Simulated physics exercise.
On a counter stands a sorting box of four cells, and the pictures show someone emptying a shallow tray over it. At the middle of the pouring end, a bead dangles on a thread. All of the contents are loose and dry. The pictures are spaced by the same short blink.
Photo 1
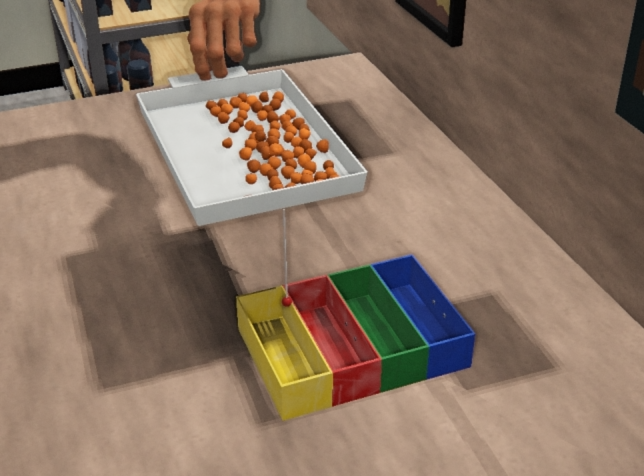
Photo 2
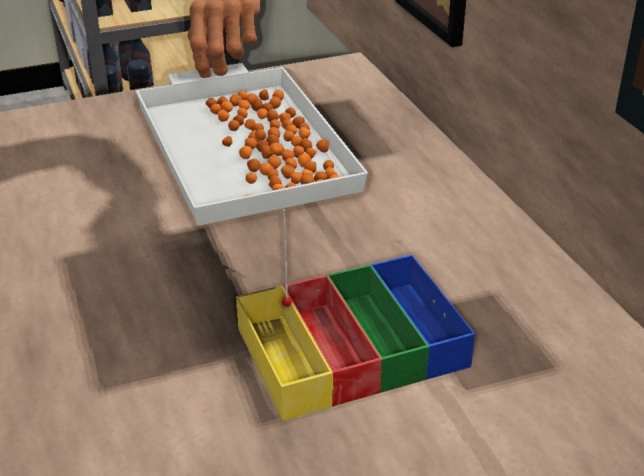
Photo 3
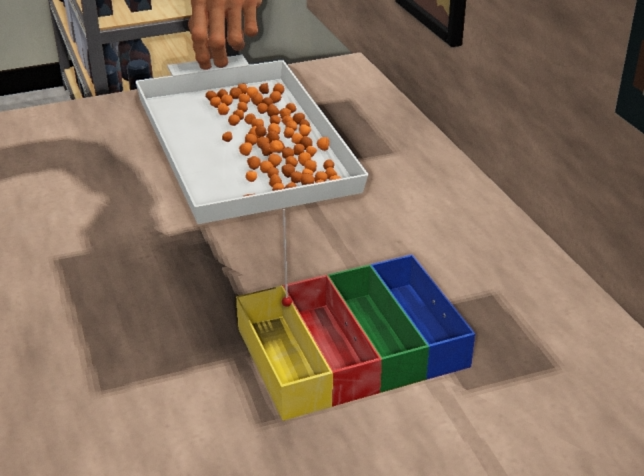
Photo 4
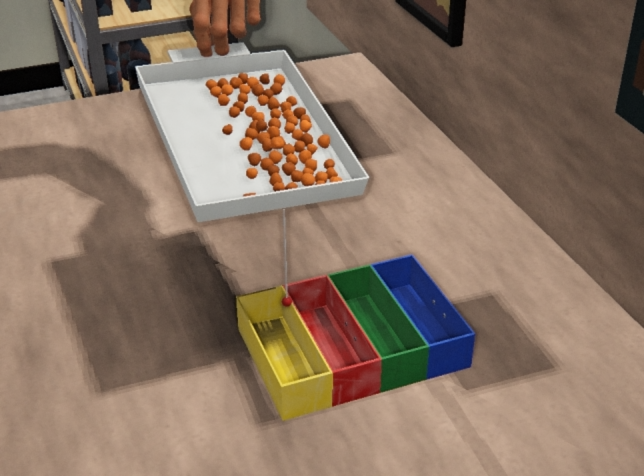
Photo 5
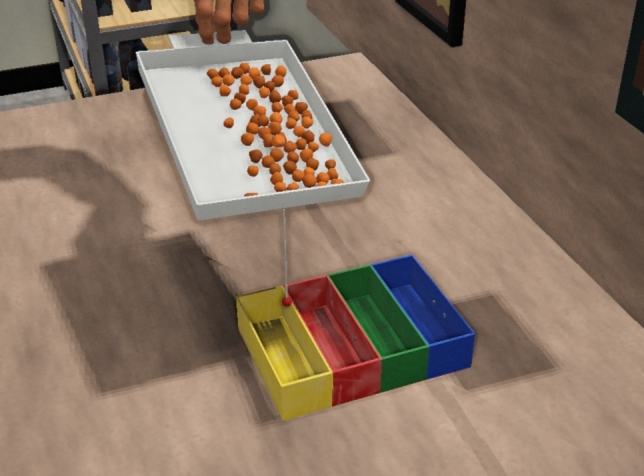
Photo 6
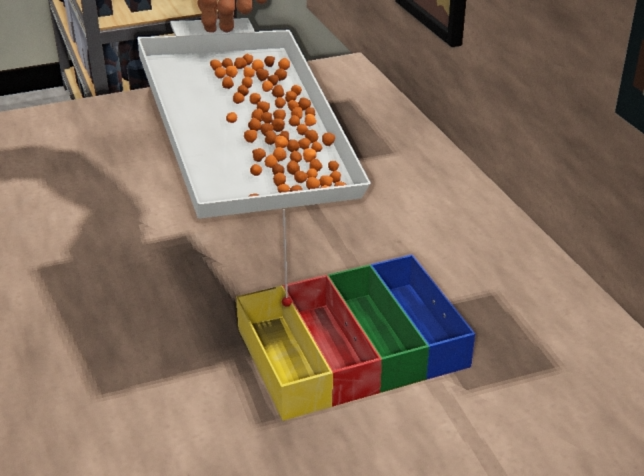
A hand at the top grips the back edge of a shallow white tray of small orange-brown balls, seen from above at an angle over a pale brown counter. Below it sits a box with yellow, red, green and blue cells from left to right, a small red bead hanging on a thread above. The hand slowly raises the tray's back edge, the right front corner dipping slightly, while the balls shift little and the view stays still.
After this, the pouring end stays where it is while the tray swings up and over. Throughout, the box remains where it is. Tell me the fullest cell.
It is the green one.
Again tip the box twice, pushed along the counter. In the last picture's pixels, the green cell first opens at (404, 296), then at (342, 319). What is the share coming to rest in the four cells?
Around 100 then around 90 per cent.
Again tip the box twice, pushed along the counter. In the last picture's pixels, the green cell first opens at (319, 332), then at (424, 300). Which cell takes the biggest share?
Try 1: Blue. Try 2: The cell in red.
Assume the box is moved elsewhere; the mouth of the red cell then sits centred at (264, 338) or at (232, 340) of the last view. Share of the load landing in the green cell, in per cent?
It comes to roughly 20 per cent in one try and roughly 0 per cent in the next.
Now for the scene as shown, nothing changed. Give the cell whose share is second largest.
Rank two - the red cell.
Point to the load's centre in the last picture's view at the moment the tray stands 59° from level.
I'd put the middle close to (322, 144).
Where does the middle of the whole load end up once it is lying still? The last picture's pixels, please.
Centre at rest, last view: Approx. (365, 343).
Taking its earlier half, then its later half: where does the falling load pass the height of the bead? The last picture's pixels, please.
Initially about (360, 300); subsequently about (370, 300).
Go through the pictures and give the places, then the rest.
The first frame shows corners of the pouring end (197, 205) and (363, 171), level; middle of the load (273, 142), coated peanuts; bead on its thread (287, 302); yellow cell (307, 393); red cell (356, 379); green cell (404, 366); blue cell (450, 353).
The second frame shows corners of the pouring end (197, 205) and (363, 172), level; middle of the load (273, 141).
The third frame shows corners of the pouring end (198, 204) and (364, 173), tipped barely, lowest at the right corner; middle of the load (273, 137).
The fourth frame shows corners of the pouring end (199, 203) and (365, 176), tipped a little, lowest at the right corner; middle of the load (274, 132).
The fifth frame shows corners of the pouring end (200, 202) and (366, 179), tipped a little, lowest at the right corner; middle of the load (275, 128).
The sixth frame shows corners of the pouring end (201, 201) and (366, 182), tipped clearly, lowest at the right corner; middle of the load (279, 125), about a tenth on the move; yellow cell (307, 393); red cell (356, 379); green cell (404, 366); blue cell (450, 353).
Just after the last frame, tray tipped steeply; every one on the tray.
A moment on, tray tipped right over; almost all on the tray; just a few in the green cell.
Further on, tray tipped past a quarter turn; roughly two thirds in the green cell; roughly a third in the red cell; just a few in the blue cell; just a few in the yellow cell; just a few falling or outside the box.
When it is over, tray tipped past a quarter turn; roughly two thirds in the green cell; roughly a third in the red cell; just a few in the blue cell; just a few in the yellow cell; just a few outside the box.
